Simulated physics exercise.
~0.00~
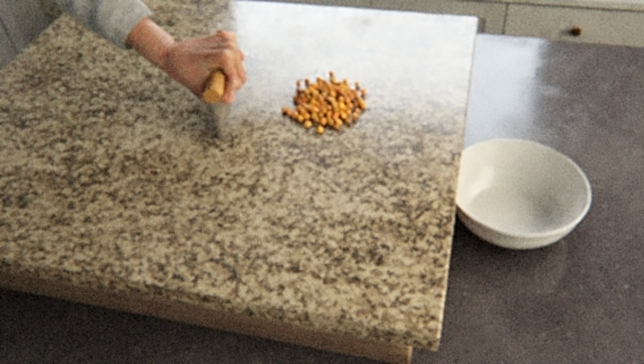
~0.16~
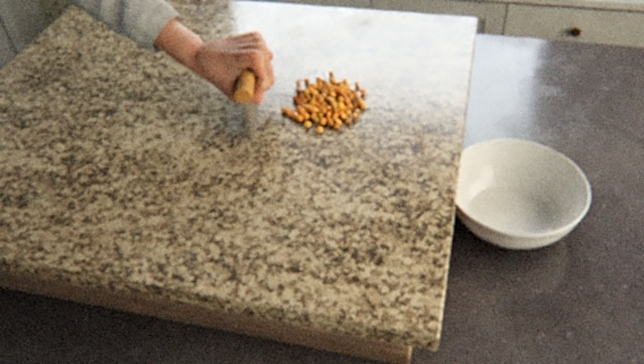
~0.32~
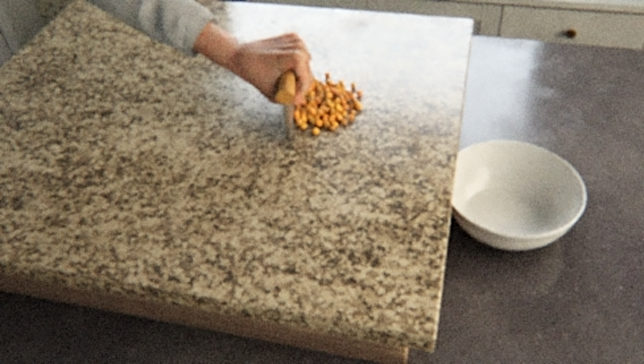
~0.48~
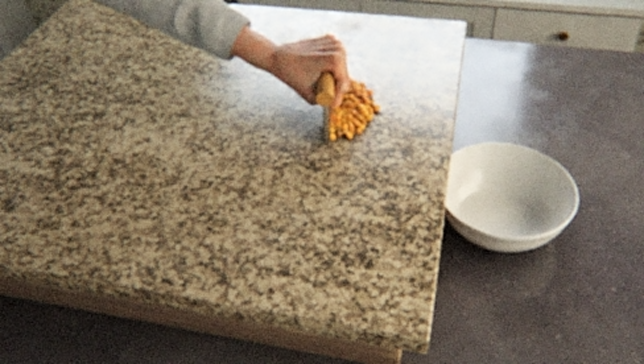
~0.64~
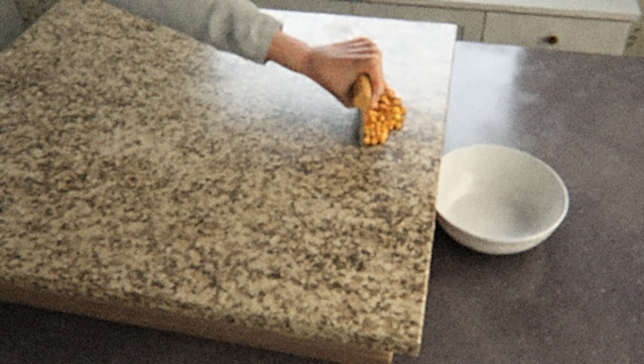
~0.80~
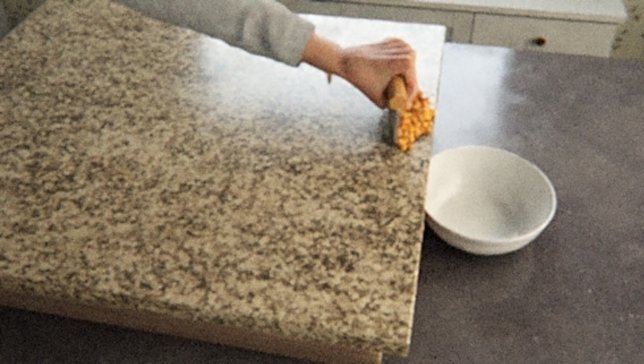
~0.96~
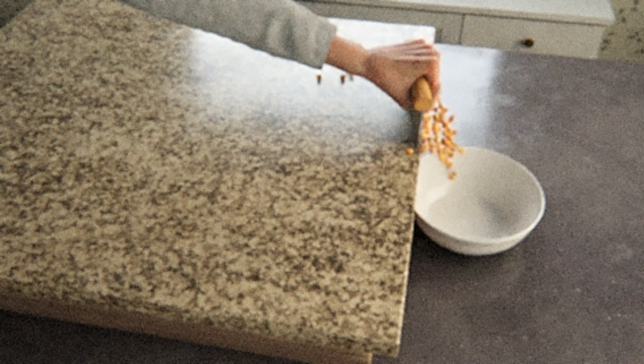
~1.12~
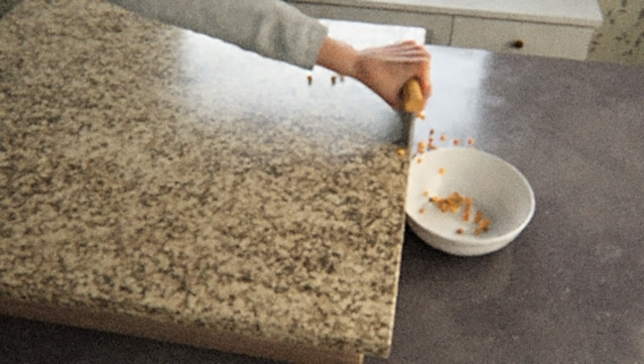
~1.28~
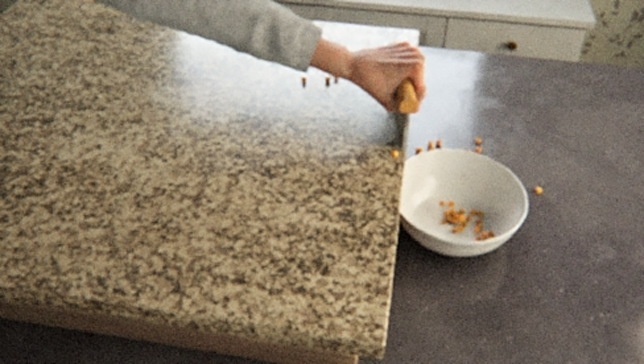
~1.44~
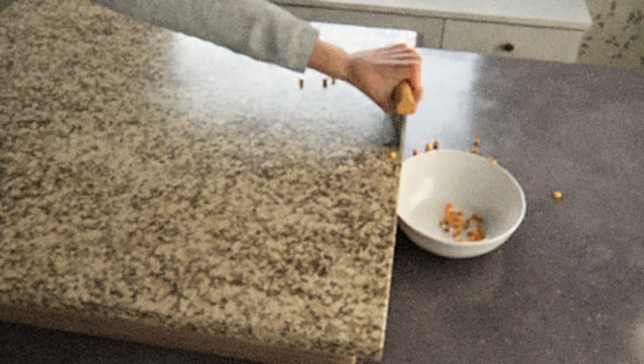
On a speckled stone slab, a hand scrapes orange kernels rightward, some landing in a bowl.
